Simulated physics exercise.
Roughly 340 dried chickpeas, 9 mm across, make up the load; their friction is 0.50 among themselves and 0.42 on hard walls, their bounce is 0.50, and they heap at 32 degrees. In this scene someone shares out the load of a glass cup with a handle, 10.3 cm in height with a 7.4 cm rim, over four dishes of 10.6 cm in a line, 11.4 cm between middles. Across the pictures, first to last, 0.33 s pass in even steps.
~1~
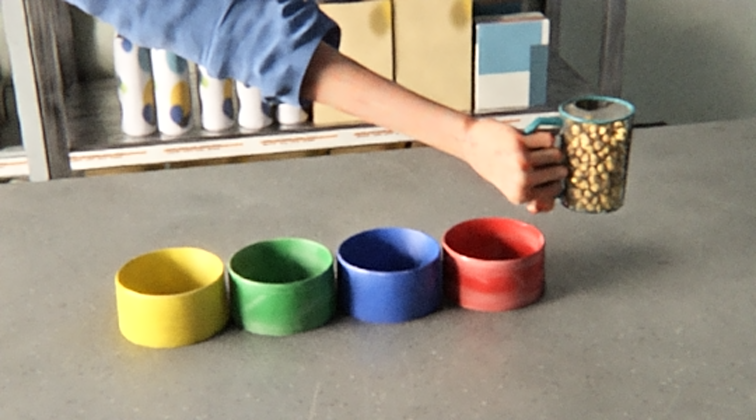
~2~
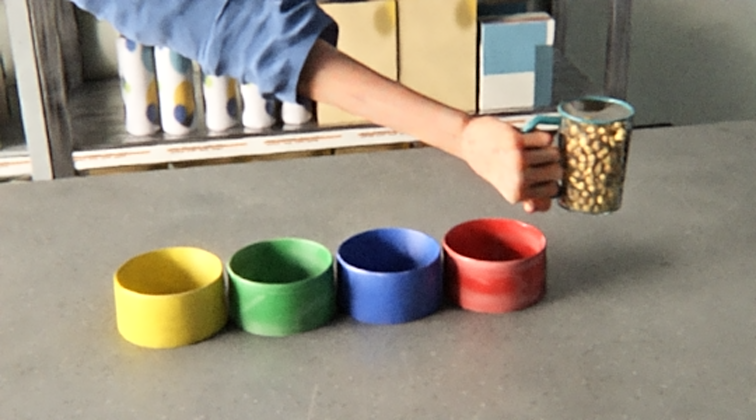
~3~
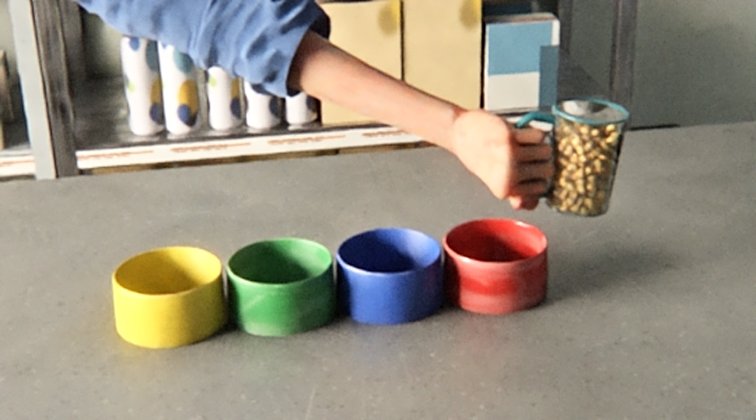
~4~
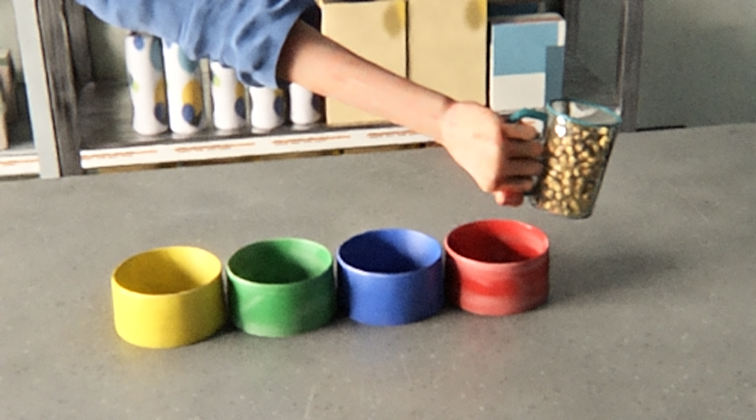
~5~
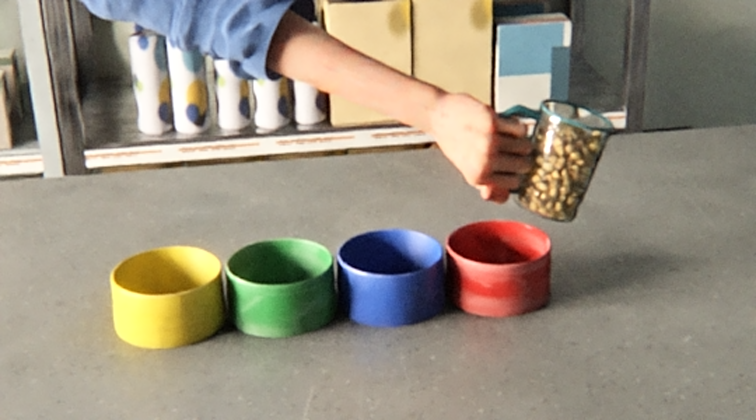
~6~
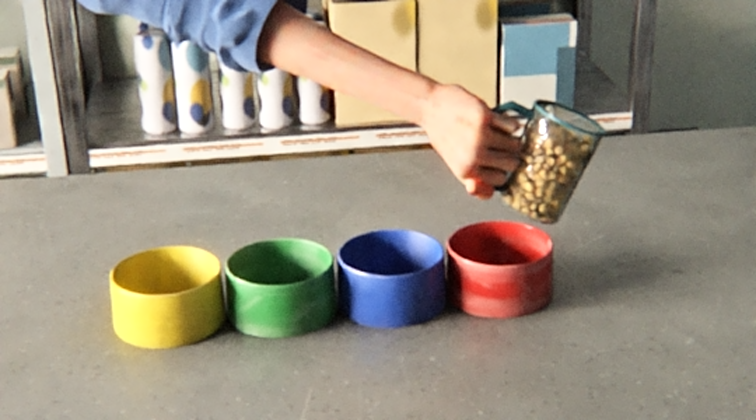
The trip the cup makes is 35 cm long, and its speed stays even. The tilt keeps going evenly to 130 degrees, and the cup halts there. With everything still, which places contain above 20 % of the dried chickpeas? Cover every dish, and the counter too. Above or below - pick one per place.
Red dish: Below; blue dish: Above; green dish: Above; yellow dish: Below; counter: Below.
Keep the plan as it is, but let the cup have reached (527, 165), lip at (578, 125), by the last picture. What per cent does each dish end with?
Red 0, blue 0, green 90, yellow 0.
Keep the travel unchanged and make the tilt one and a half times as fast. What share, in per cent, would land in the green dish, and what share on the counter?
Green 0; counter 10.
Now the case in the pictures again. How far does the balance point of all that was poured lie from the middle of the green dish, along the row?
About 6 cm to its right-hand side.
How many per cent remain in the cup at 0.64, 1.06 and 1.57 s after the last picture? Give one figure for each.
In turn: 100 %, 85 %, 0 %.
Then, 0.64 s after the last picture, tilt 76 degrees; cup holds 100 %.
Then, 1.06 s after the last picture, tilt 111 degrees; cup holds 85 %, blue 15 %.
Then, 1.57 s after the last picture, tilt 130 degrees; cup holds 0 %, blue 45 %, green 50 %.
In the end, red 0 %, blue 45 %, green 50 %, yellow 0 %, counter 10 %.
